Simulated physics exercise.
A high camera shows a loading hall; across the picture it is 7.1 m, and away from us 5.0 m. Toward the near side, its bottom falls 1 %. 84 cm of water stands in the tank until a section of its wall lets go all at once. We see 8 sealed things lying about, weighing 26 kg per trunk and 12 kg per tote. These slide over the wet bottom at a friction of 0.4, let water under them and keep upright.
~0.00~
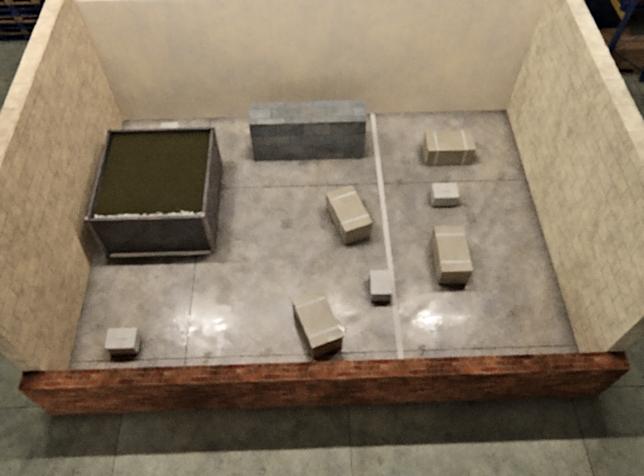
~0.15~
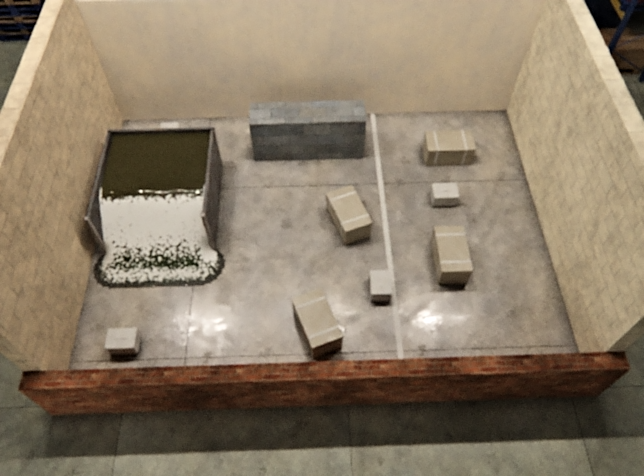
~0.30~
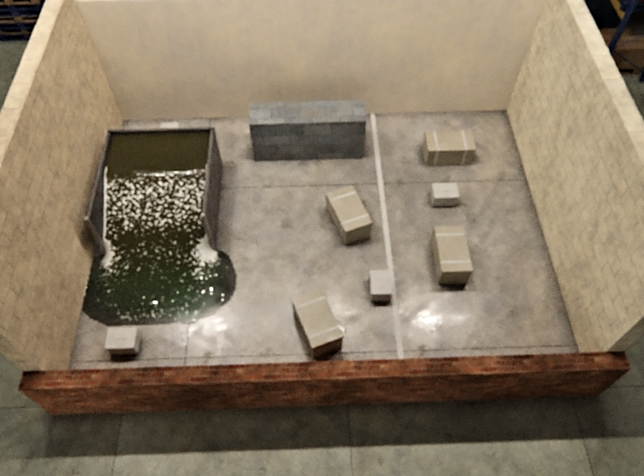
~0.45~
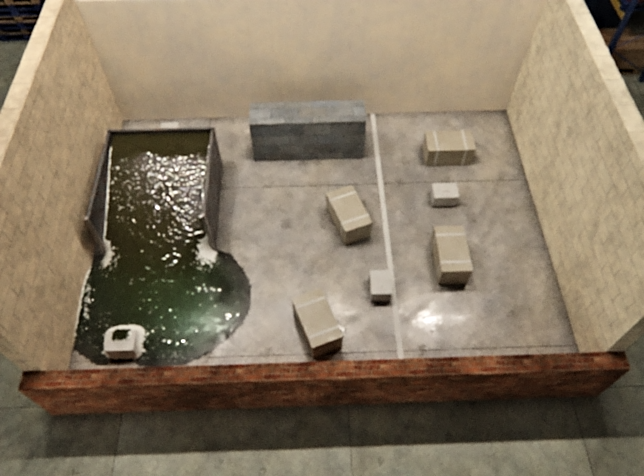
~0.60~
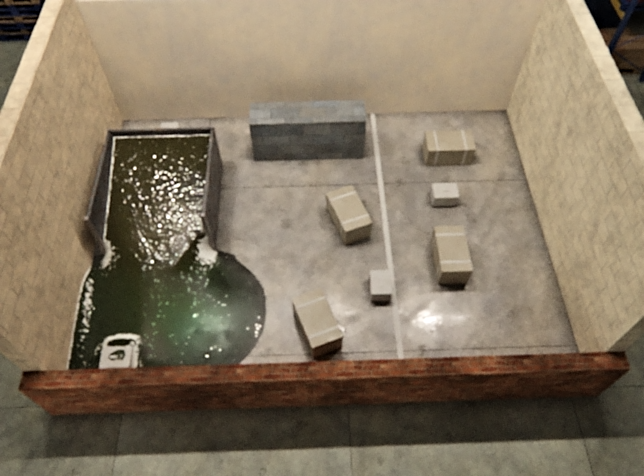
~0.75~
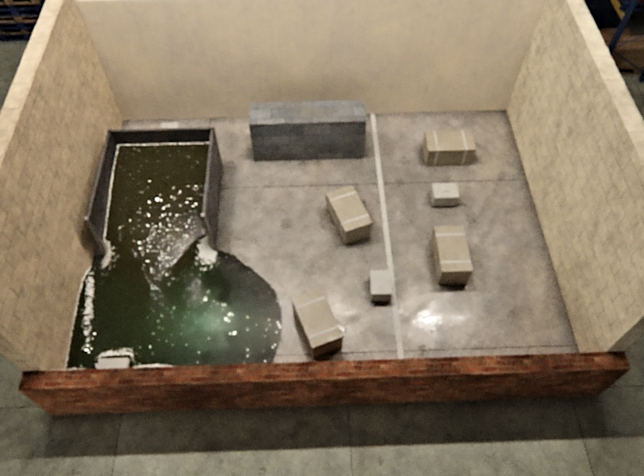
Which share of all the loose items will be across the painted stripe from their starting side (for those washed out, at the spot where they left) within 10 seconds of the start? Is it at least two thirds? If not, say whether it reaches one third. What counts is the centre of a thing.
I expect one in three up to two in three.
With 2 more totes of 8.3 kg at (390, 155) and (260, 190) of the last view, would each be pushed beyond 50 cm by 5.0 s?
Respectively lower and lower.
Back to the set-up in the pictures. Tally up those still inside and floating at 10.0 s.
Just then, the number is 2.
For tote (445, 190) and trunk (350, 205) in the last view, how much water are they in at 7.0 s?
Some 10 cm at the first, some 5 cm at the second.
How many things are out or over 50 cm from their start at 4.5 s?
Count: 5.
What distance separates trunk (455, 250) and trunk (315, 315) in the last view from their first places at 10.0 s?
Distances, as listed: 250 cm then 400 cm.
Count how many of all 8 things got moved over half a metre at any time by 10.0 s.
The total is 7.
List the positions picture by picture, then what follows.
In the first picture, a tote at (121, 338) rests on the ground; a trunk at (317, 317) rests on the ground; 2.6 m2 under water; 0 of 8 have shifted.
In the second picture, a tote at (121, 338), on the bottom; a trunk at (317, 317) rests on the ground; 3.7 m2 under water; 0 of 8 have shifted.
In the third picture, a tote at (121, 338) rests on the ground; a trunk at (317, 317), on the bottom; water covers 5.1 m2; 0 of 8 have shifted.
In the fourth picture, a tote at (120, 340) rests on the ground, 3 cm from its start; a trunk at (317, 317) rests on the ground; water covers 6.5 m2; 0 of 8 have shifted.
In the fifth picture, a tote at (116, 357), on the bottom, 27 cm from its start; a trunk at (317, 317) rests on the ground; 7.8 m2 under water; 1 of 8 have shifted.
In the sixth picture, a tote at (112, 369), on the bottom, 45 cm from its start; a trunk at (317, 317), on the bottom; 8.3 m2 under water; 1 of 8 have shifted.
After 2.0 s 0 of 8 are over the mark; 1 afloat.
After 4.5 s 2 of 8 are over the mark; 1 afloat.
After 7.0 s 3 of 8 are over the mark; 5 afloat.
After 10.0 s 4 of 8 are over the mark; 2 afloat.
